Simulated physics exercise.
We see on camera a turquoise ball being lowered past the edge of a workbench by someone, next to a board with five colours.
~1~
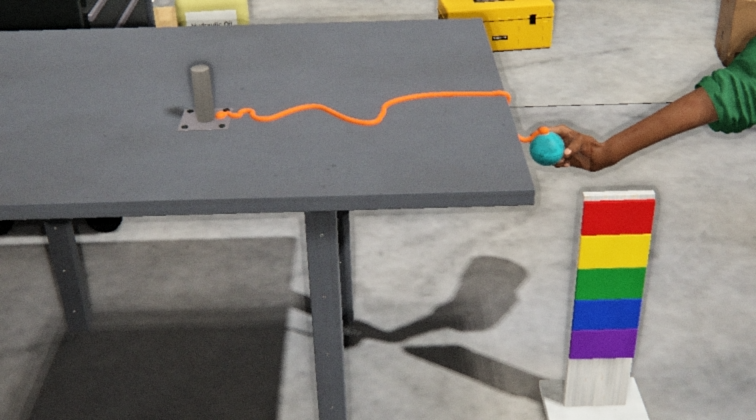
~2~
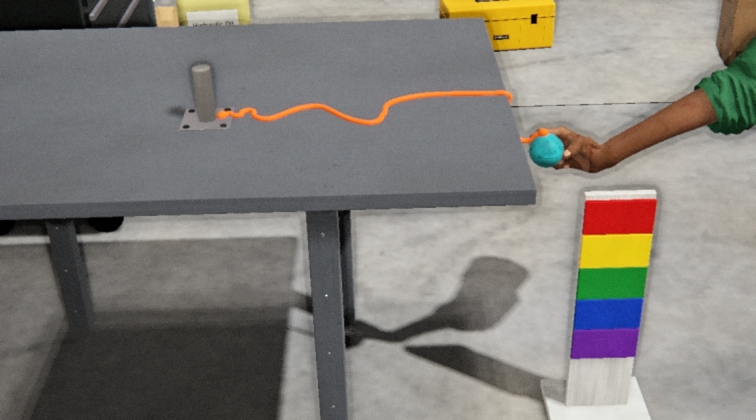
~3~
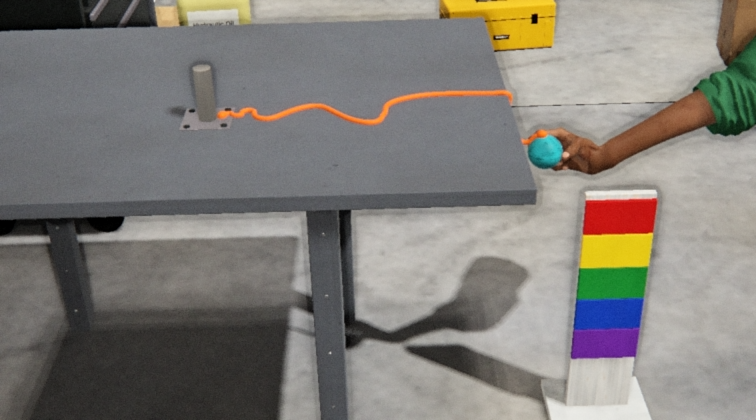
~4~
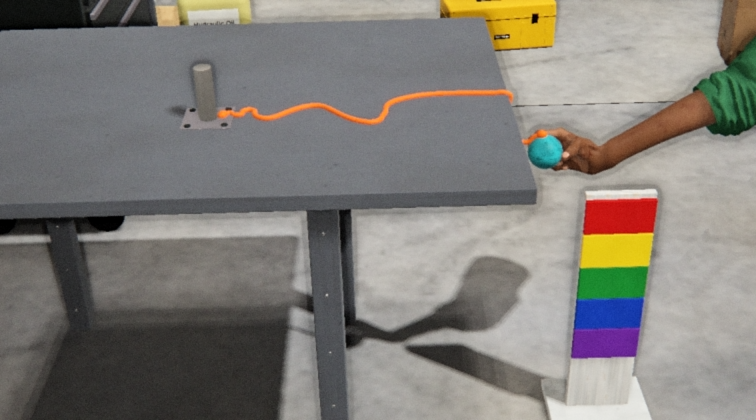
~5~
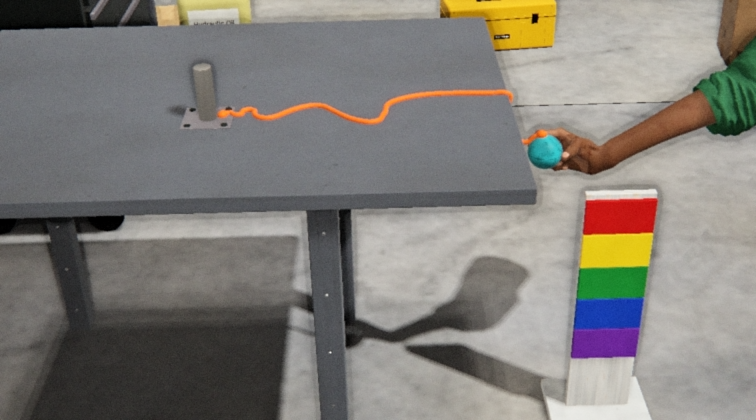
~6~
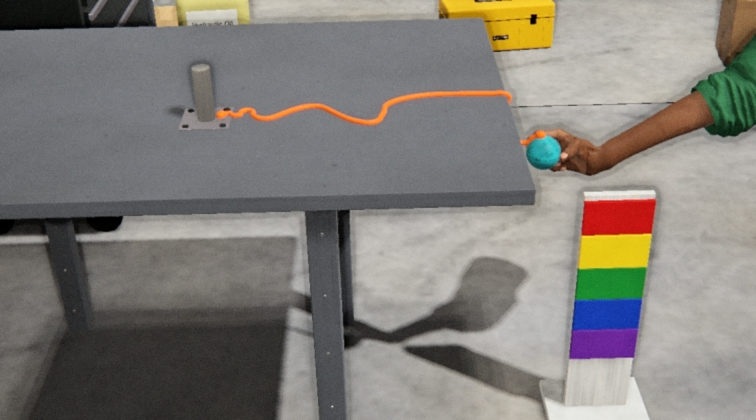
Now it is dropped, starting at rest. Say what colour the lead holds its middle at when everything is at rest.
That would be yellow.
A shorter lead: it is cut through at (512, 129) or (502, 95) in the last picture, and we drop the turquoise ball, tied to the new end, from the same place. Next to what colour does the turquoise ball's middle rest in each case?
Lab note - try 1: Red; try 2: No band.
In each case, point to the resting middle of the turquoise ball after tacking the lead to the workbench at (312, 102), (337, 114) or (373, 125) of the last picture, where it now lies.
About (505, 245), (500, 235) and (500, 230).
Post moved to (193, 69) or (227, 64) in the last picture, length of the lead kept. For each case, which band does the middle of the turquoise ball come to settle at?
Result 1: Red. Result 2: Yellow.
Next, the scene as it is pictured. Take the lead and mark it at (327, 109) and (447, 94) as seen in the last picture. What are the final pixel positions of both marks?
Result - first point (364, 111), second point (511, 131).
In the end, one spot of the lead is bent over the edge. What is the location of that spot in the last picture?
Close to (427, 95).
A little later, ball near (523, 248); level with yellow.
Next, ball near (488, 260); level with yellow.
Later still, ball near (492, 263); level with yellow.
When it is over, ball near (511, 263); level with yellow. Its middle rests at the yellow band.
